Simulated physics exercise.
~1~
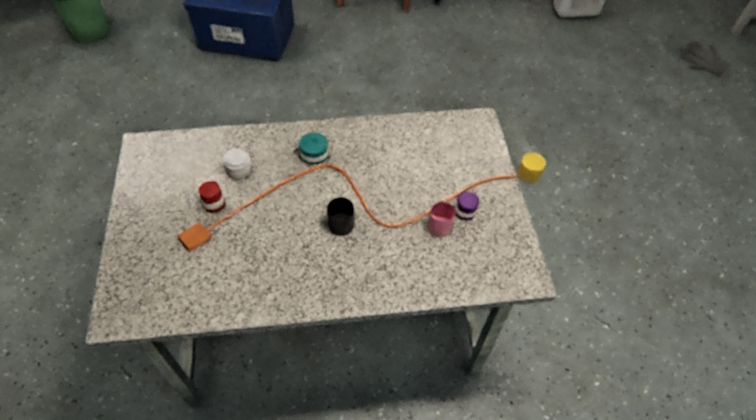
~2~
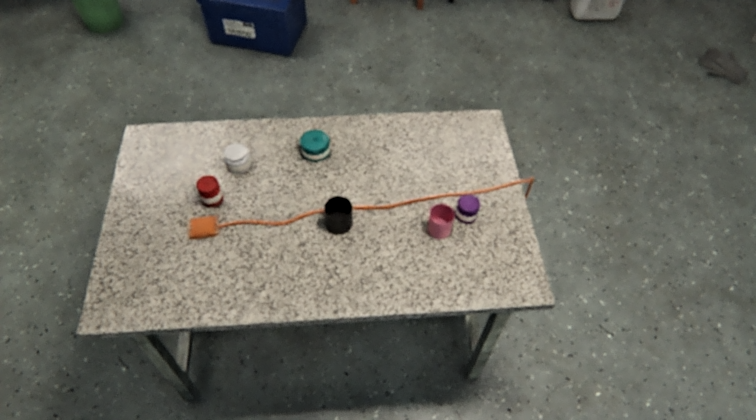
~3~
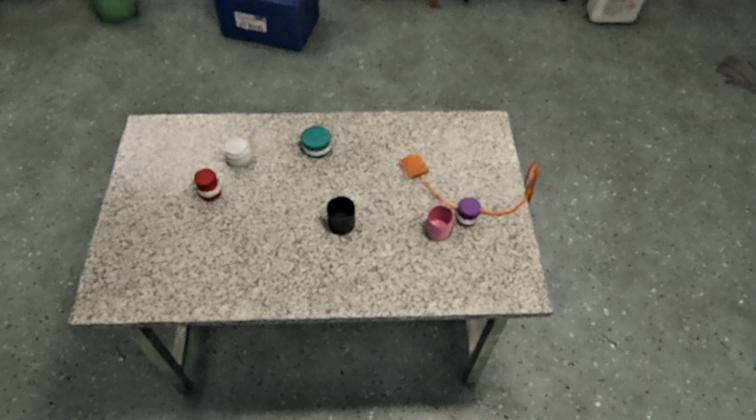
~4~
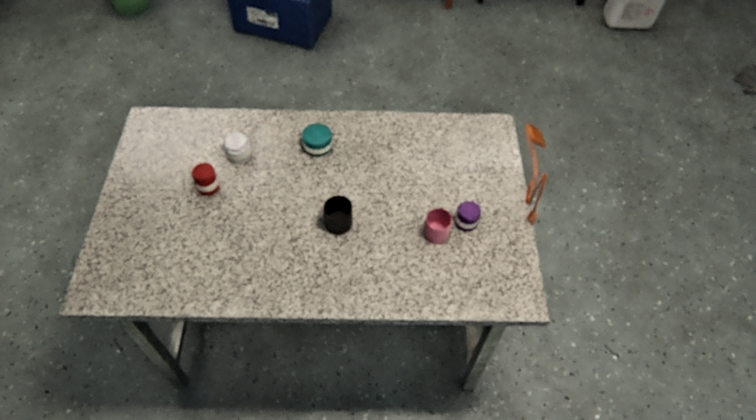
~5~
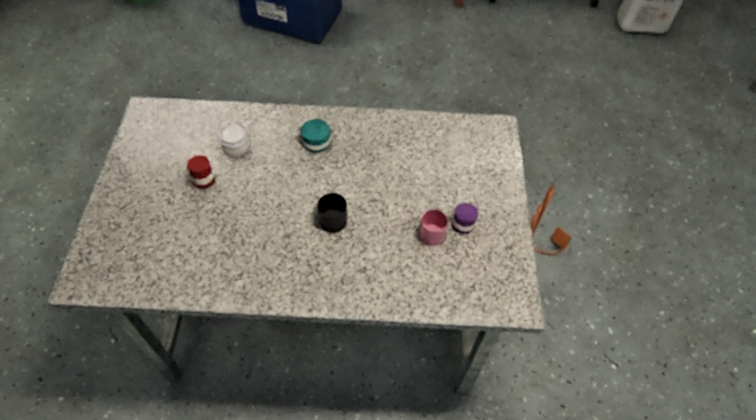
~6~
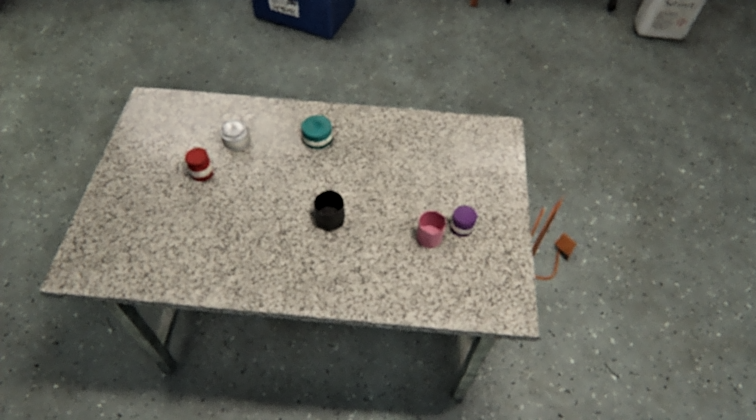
An orange block was dragged across a speckled table by its cord after the yellow object tied to it dropped off the right edge, and it went over too, while the cups, jars and tins stayed on the tabletop.
